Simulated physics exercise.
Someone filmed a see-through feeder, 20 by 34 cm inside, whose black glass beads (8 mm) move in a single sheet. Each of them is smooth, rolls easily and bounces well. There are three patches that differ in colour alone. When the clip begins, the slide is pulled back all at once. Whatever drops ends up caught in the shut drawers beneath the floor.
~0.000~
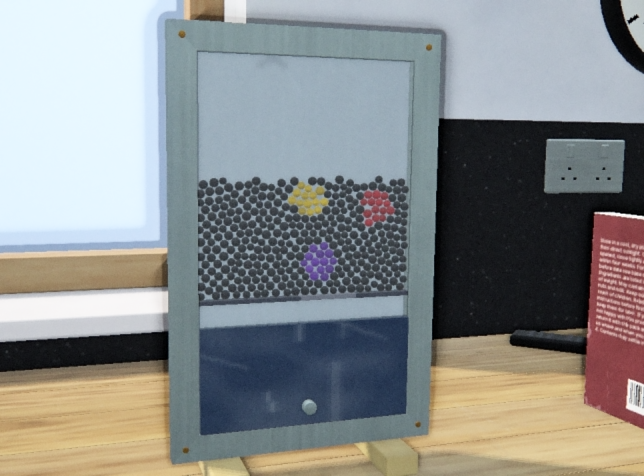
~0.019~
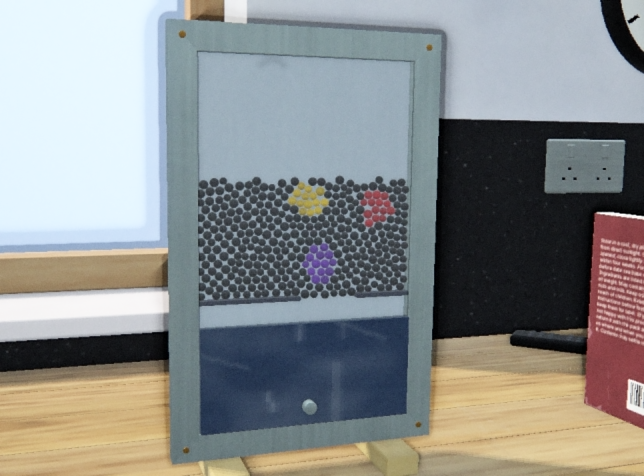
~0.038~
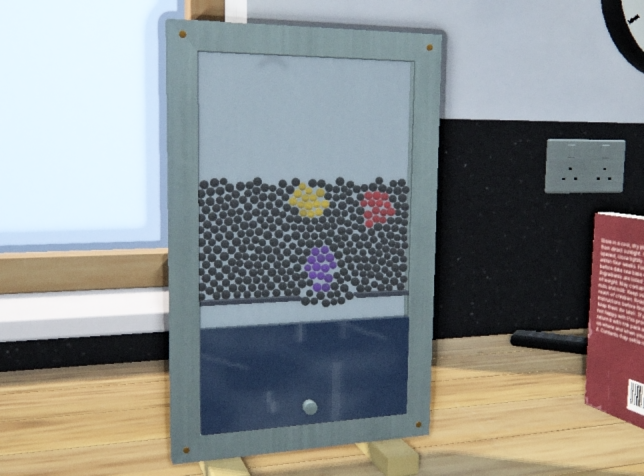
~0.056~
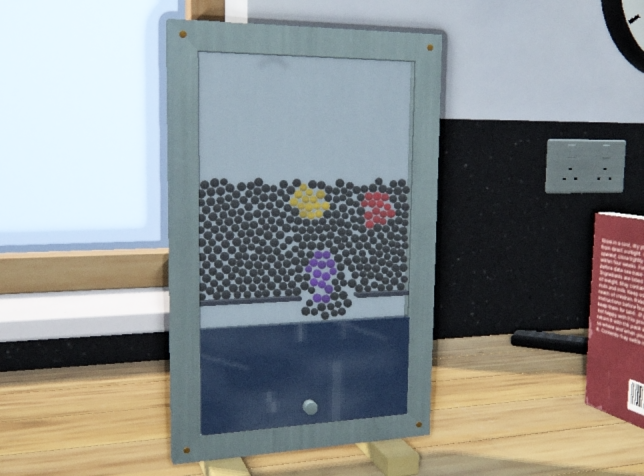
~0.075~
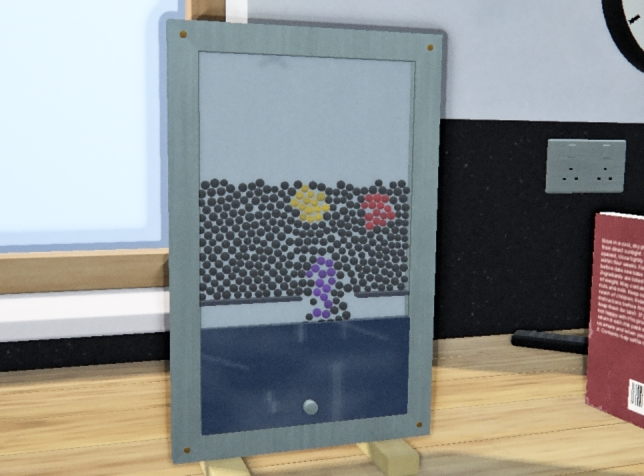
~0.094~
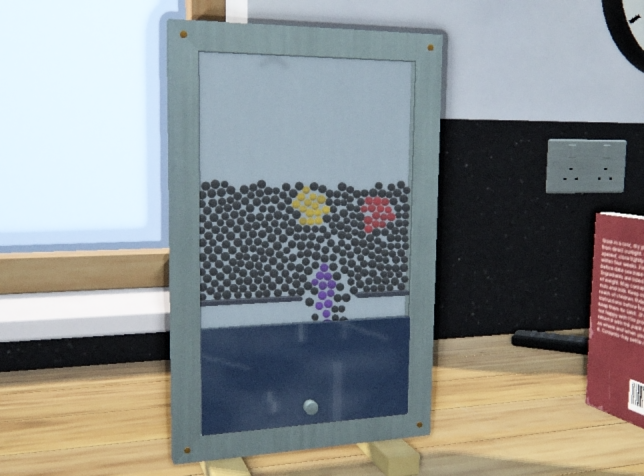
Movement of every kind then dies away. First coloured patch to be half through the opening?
The purple one.
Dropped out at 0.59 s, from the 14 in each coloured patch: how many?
The purple patch has 14 out, the yellow patch 14, the red patch 8.
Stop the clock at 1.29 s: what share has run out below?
Roughly 85 %.
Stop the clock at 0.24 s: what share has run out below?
Some 20 percent.
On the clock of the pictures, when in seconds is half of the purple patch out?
Time: Close to 0.2 s.
After 0.24 s, 20 % are out; out of 14, purple 14, yellow 0, red 0.
After 0.59 s, 60 % are out; out of 14, purple 14, yellow 14, red 9.
After 1.29 s, 85 % are out; out of 14, purple 14, yellow 14, red 14.
Settled by 3.4 s, 90 % are out; out of 14, purple 14, yellow 14, red 14; half out at purple 0.14 s, yellow 0.37 s, red 0.57 s.
